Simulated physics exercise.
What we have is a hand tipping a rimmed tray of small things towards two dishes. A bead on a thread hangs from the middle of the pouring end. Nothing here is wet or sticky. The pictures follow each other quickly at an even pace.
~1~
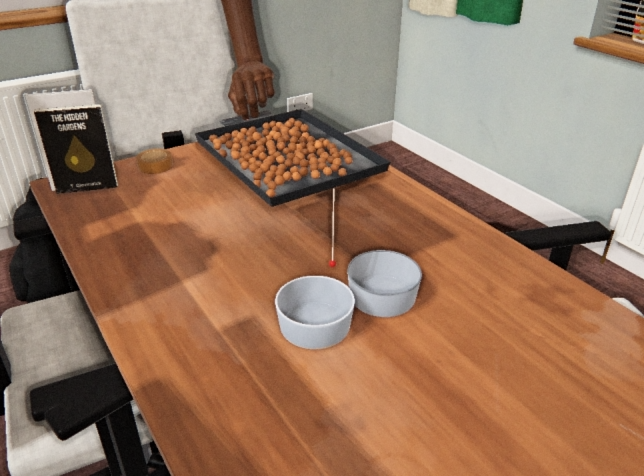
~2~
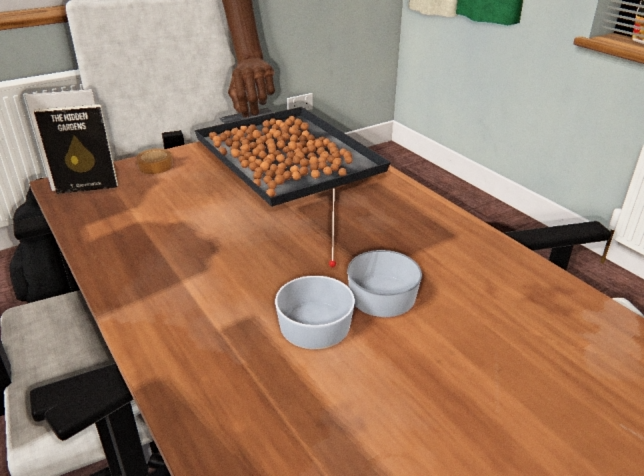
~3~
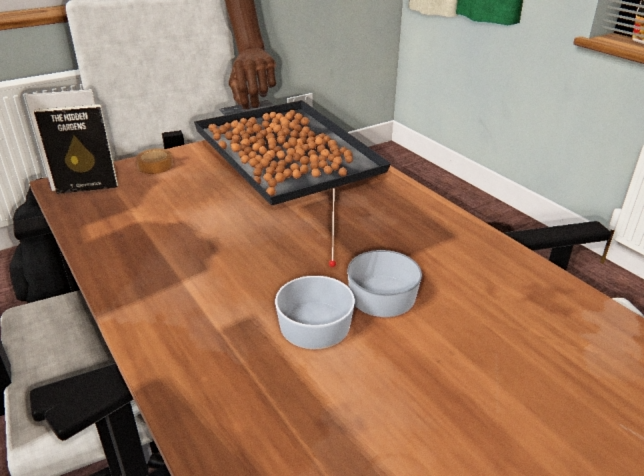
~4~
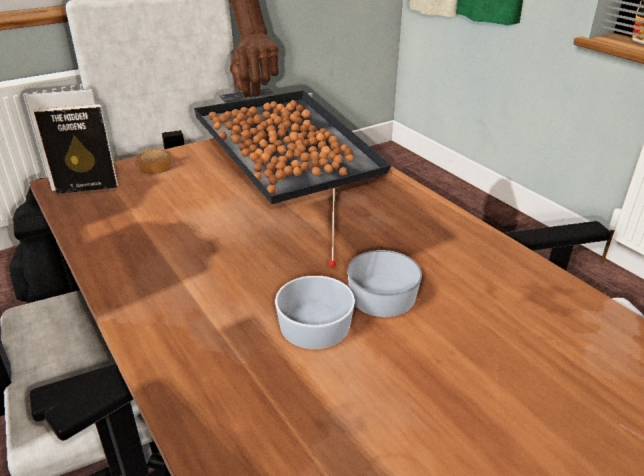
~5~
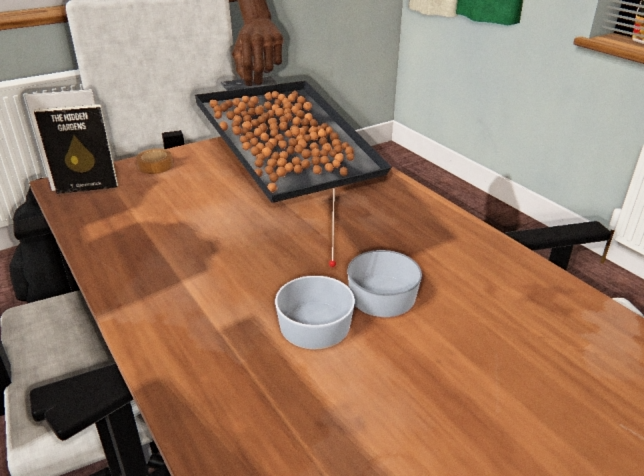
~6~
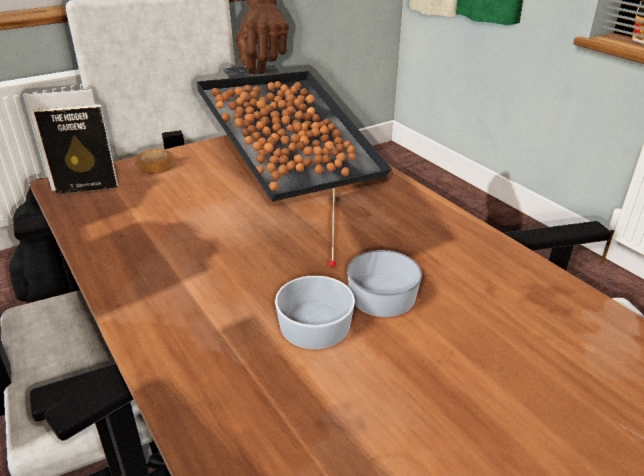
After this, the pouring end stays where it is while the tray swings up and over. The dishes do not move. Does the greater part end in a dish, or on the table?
The two hold more than half of the load.
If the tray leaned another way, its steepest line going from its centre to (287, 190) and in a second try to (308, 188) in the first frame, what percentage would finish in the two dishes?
The first gives 50 %, the second 60 %.
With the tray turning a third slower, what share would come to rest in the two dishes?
Close to 70 per cent.
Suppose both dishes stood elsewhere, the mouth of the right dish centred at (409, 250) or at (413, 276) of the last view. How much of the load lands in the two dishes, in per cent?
First some 50, then 70 per cent.
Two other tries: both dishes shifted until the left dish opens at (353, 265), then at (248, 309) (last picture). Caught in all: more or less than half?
One: Less than half. Two: Less than half.
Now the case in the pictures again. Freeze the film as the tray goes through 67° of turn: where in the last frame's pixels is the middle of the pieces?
Close to (342, 151).
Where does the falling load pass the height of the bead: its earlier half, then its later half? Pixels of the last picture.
First near (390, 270), later near (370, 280).
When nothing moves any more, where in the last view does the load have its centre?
Near (383, 297).
Shortly afterwards, tray tipped steeply; all but a few on the tray; a little in the air.
Next, tray tipped past a quarter turn; the bulk on the tray; only a few in the left dish; a little in the right dish; only a few outside both; a little in the air.
Some moments later, tray tipped past a quarter turn; a little in the left dish; near two thirds in the right dish; near a quarter outside both; only a few in the air.
In the end, tray tipped past a quarter turn; a little in the left dish; near two thirds in the right dish; near a quarter outside both; only a few in the air.
